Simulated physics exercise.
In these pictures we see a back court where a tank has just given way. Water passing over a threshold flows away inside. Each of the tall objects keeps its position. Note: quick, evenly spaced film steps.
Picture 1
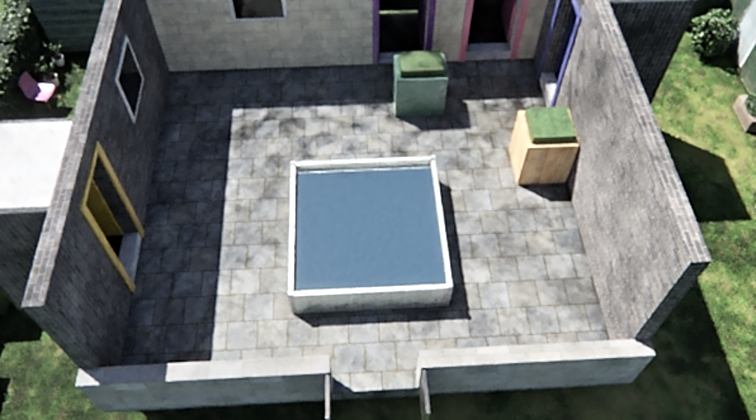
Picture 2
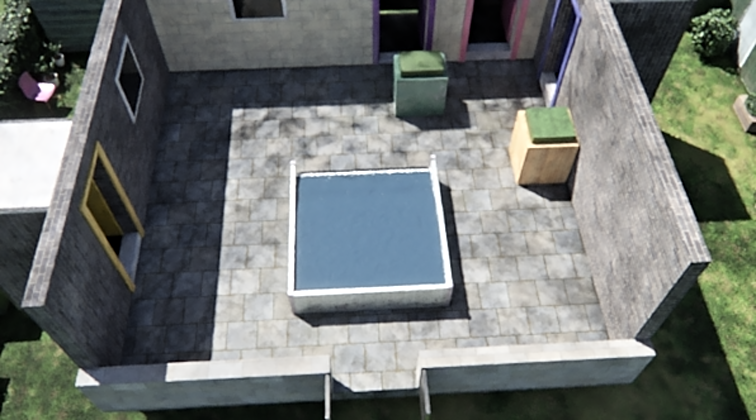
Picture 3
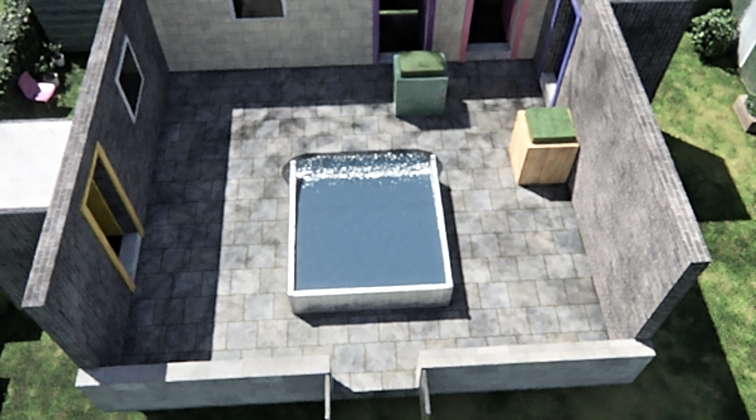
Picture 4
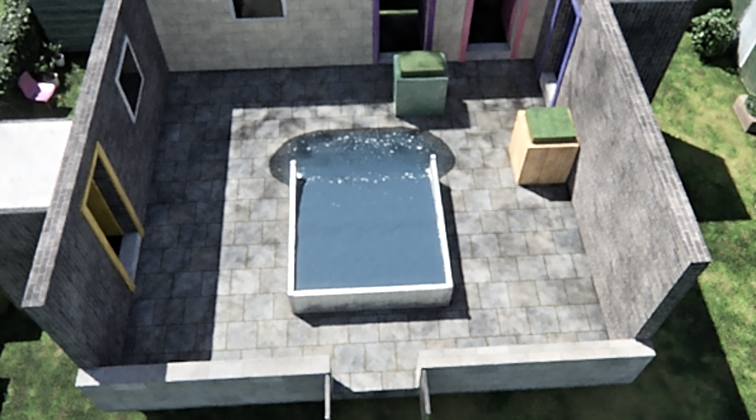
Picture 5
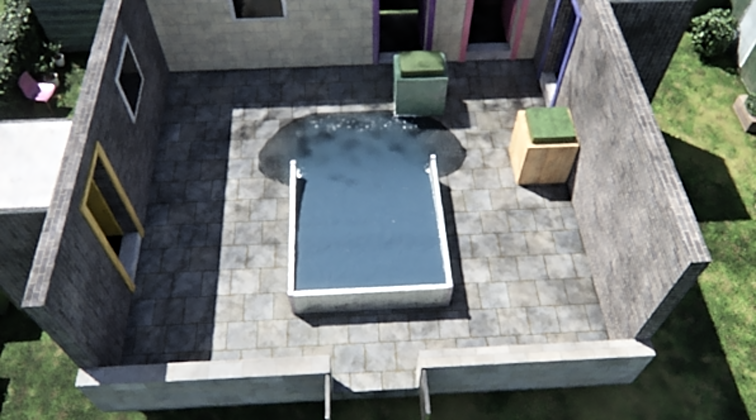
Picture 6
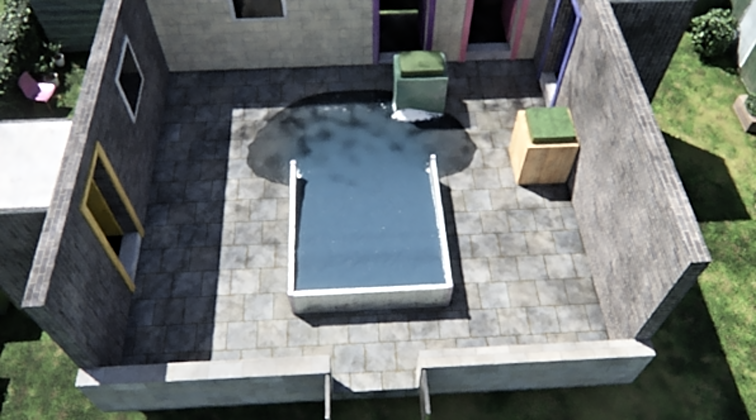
A square, open tank of water stood in a walled, paved back court until its far side gave way, and water poured out in a widening, rounded sheet, reaching the green planter.
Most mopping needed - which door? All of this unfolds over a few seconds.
Purple door.
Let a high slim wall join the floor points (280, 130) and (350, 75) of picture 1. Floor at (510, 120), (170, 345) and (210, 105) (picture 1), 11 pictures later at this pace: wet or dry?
In that order: Wet, clear, under water.
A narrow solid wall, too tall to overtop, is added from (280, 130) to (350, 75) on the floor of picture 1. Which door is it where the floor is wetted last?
The yellow-painted one is reached last.
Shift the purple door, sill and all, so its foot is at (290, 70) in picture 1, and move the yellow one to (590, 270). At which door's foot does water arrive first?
It's the purple-painted one.
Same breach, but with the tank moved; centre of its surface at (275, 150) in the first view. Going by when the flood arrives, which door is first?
Answer: The purple-painted one.
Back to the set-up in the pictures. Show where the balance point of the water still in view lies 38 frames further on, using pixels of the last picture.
That comes out near (343, 151).
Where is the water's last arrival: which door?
It's the yellow-painted one.
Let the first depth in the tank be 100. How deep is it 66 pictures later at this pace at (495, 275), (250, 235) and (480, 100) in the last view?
The three come to some 6, 8 and 12 per cent respectively.
A moment on, water covers 25 % of the floor; pink door not reached, purple door a trickle in, blue door not reached, yellow door not reached.
Next, water covers 40 % of the floor; pink door not reached, purple door some in, blue door wet at the sill, nothing in, yellow door not reached.
Then, water covers 45 % of the floor; pink door wet at the sill, nothing in, purple door a lot in, blue door wet at the sill, nothing in, yellow door not reached.
Later, water covers 75 % of the floor; pink door wet at the sill, nothing in, purple door a lot in, blue door wet at the sill, nothing in, yellow door wet at the sill, nothing in.
In the end, water covers 95 % of the floor; pink door wet at the sill, nothing in, purple door a lot in, blue door wet at the sill, nothing in, yellow door wet at the sill, nothing in; the purple door has let in the most.
